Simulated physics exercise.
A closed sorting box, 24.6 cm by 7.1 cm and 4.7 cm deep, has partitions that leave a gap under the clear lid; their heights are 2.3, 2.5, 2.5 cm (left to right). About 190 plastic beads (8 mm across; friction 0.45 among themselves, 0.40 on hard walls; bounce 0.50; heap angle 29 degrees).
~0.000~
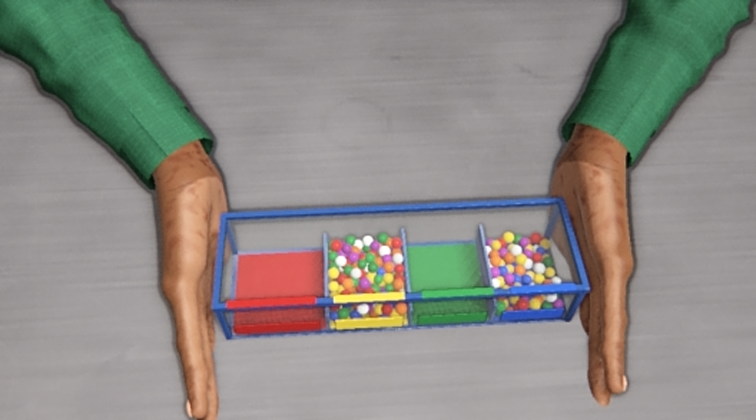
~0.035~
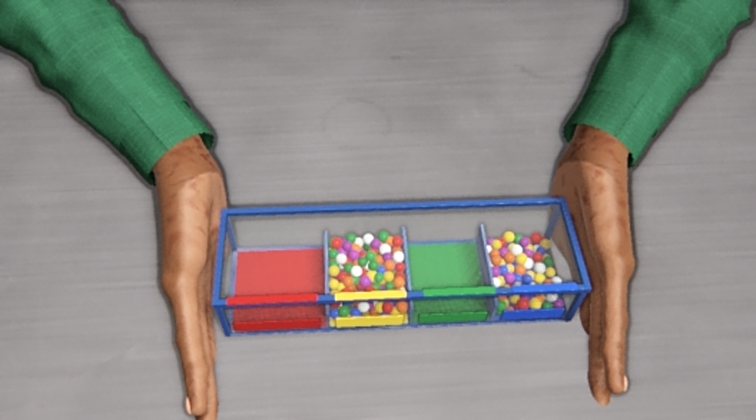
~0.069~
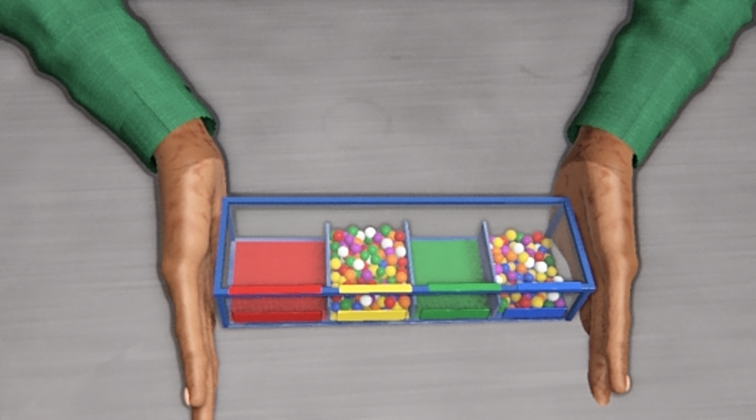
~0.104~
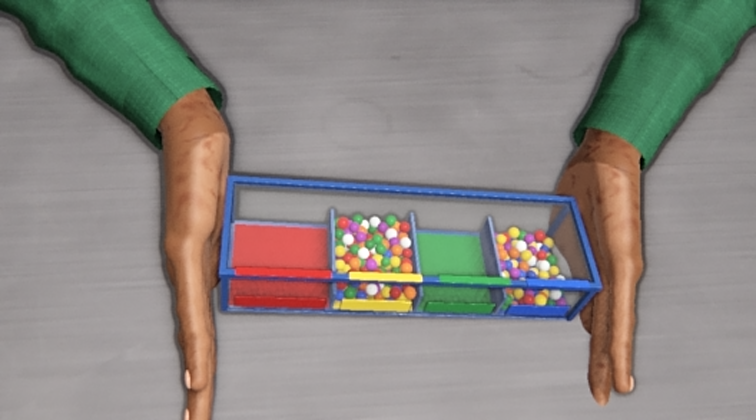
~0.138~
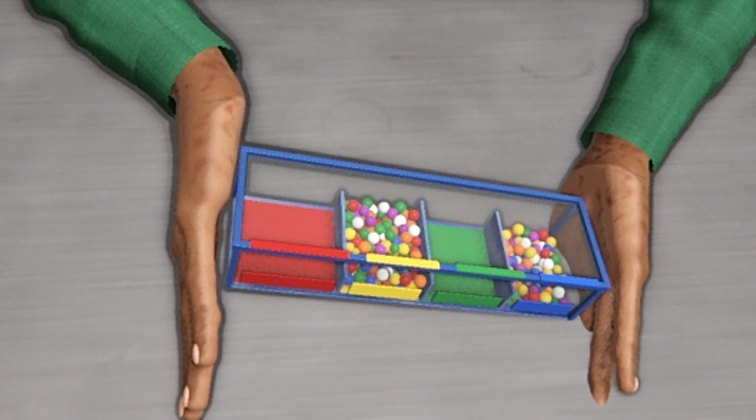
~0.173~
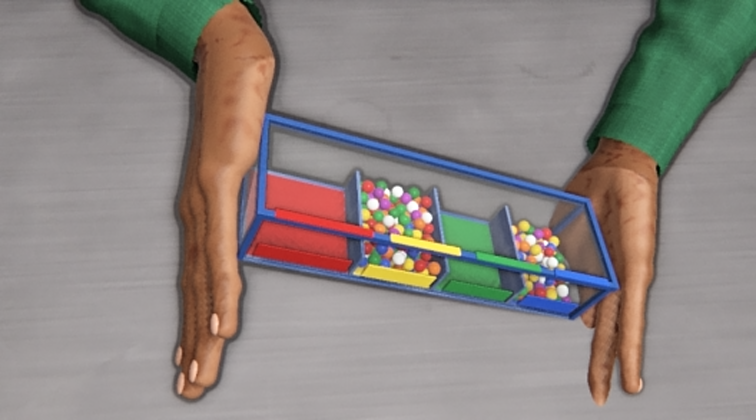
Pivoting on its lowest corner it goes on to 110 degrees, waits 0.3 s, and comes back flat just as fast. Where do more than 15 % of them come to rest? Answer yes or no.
Red: No, blue: Yes, green: No, yellow: No.
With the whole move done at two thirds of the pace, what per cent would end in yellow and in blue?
In that case yellow 0; blue 100.
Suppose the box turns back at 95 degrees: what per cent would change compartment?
Some 60 per cent.
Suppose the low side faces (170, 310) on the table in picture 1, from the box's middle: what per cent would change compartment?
About 100 per cent.
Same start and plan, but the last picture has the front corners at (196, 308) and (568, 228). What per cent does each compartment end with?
Red 100, blue 0, green 0, yellow 0.
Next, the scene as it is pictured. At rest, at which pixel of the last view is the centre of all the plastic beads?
Around (529, 265).
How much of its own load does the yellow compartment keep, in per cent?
About 0 per cent.
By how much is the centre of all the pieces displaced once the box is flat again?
About 7.5 cm.
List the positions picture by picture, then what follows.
The first picture shows box tilt 0 degrees, front corners at (219, 305) and (582, 286); blue 40 %, yellow 60 %.
The second picture shows box tilt 1 degrees, front corners at (219, 301) and (583, 286).
The third picture shows box tilt 4 degrees, front corners at (220, 290) and (587, 285), lowest corner right back.
The fourth picture shows box tilt 10 degrees, front corners at (226, 271) and (594, 285), lowest corner right back.
The fifth picture shows box tilt 17 degrees, front corners at (240, 243) and (602, 284), lowest corner right back.
The sixth picture shows box tilt 24 degrees, front corners at (264, 211) and (611, 284), lowest corner right back; blue 40 %, yellow 60 %. Its pace works out near 215 degrees a second.
After 0.80 s, tilt 110 degrees; blue 80 %, green 15 %.
Then, at 1.22 s, tilt 62 degrees; blue 95 %, green 5 %.
After 1.72 s, tilt 0 degrees; blue 100 %.
By 2.1 s all is still; red 0 %, blue 100 %, green 0 %, yellow 0 %.
